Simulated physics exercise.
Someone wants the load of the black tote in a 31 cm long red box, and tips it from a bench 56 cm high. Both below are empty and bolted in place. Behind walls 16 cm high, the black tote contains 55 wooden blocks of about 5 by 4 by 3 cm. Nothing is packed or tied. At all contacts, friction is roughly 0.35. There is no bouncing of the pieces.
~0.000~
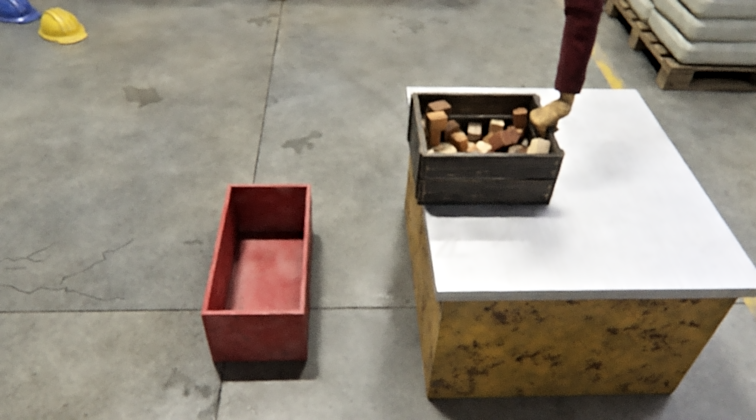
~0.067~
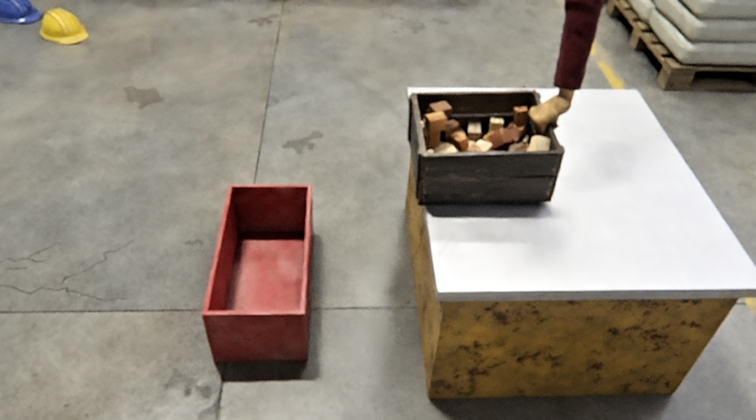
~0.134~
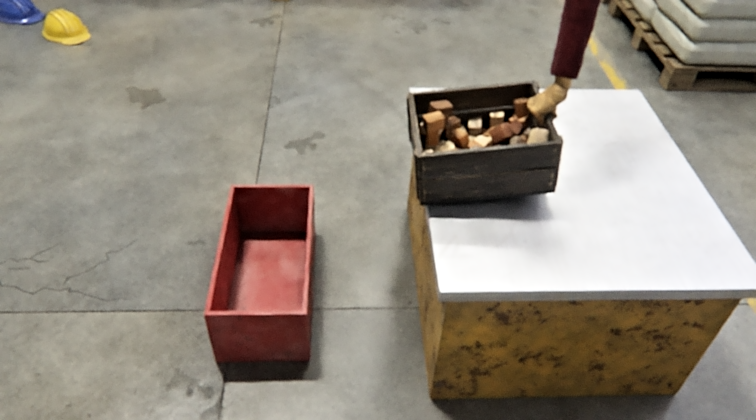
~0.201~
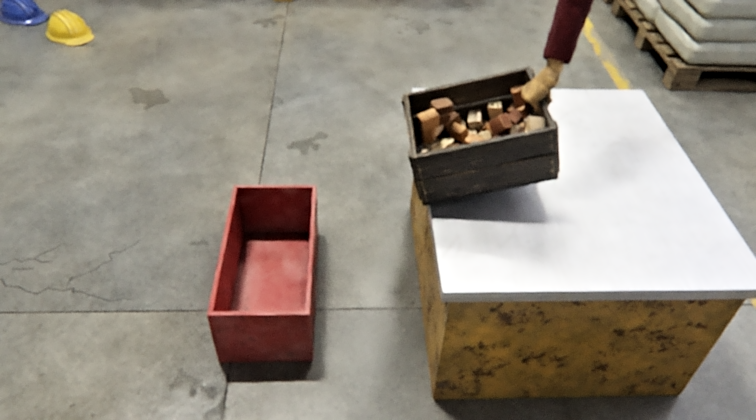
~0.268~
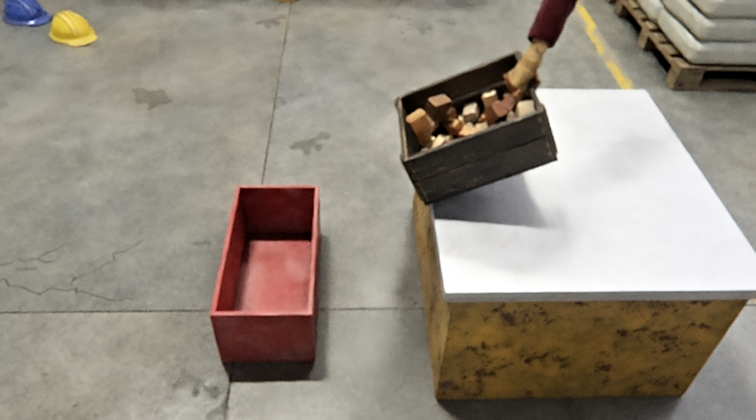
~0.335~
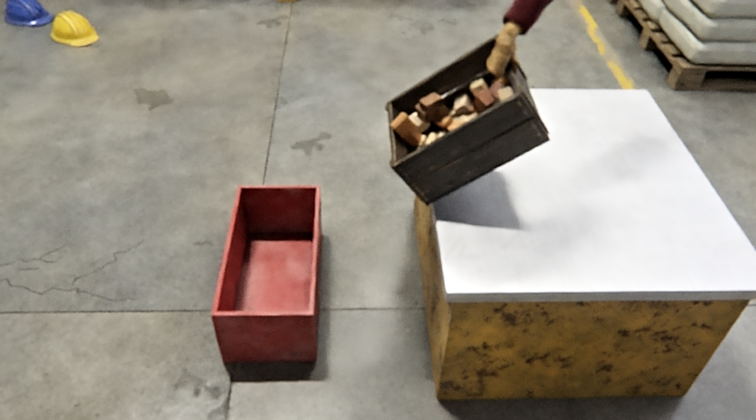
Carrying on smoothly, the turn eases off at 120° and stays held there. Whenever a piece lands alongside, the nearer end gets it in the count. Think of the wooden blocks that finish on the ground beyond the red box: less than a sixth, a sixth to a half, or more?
Ground beyond the red box: Below one sixth.
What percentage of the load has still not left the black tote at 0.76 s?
I'd say close to 65 per cent of it is still inside.
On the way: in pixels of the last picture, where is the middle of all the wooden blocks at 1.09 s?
Centre estimate - approximately (325, 271).
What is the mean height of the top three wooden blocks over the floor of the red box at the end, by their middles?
About 6 cm.
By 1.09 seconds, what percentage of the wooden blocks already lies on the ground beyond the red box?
Share at that moment: About 0 %.
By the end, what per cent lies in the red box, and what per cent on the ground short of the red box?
It works out to roughly 55 per cent and 45 per cent, in that order.
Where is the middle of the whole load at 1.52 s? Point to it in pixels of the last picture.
(291, 281).
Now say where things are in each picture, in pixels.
In the first picture (each is followed by its nearest rim corner in this view), black tote, (428, 154); red box, (206, 313); 0° from level; none out.
Black tote, (426, 154); 2° from level, in the second picture.
Black tote, (422, 155); 7° from level, in the third picture.
Black tote, (416, 156); 15° from level, in the fourth picture.
Black tote, (407, 158); 25° from level, in the fifth picture.
Black tote, (396, 163); red box, (216, 314); 37° from level; none out, in the sixth picture.
After 0.52 s, tilt 73°; 55 still in the black tote.
After 0.76 s, tilt 111°; 36 still in the black tote and 19 in the air.
After 1.09 s, tilt 120°; 8 still in the black tote, 25 in the red box, 5 on the ground short of the red box and 17 in the air.
When it is over (at 1.52 s), 29 in the red box and 26 on the ground short of the red box. Asked share, 0 of 55, 0 per cent.
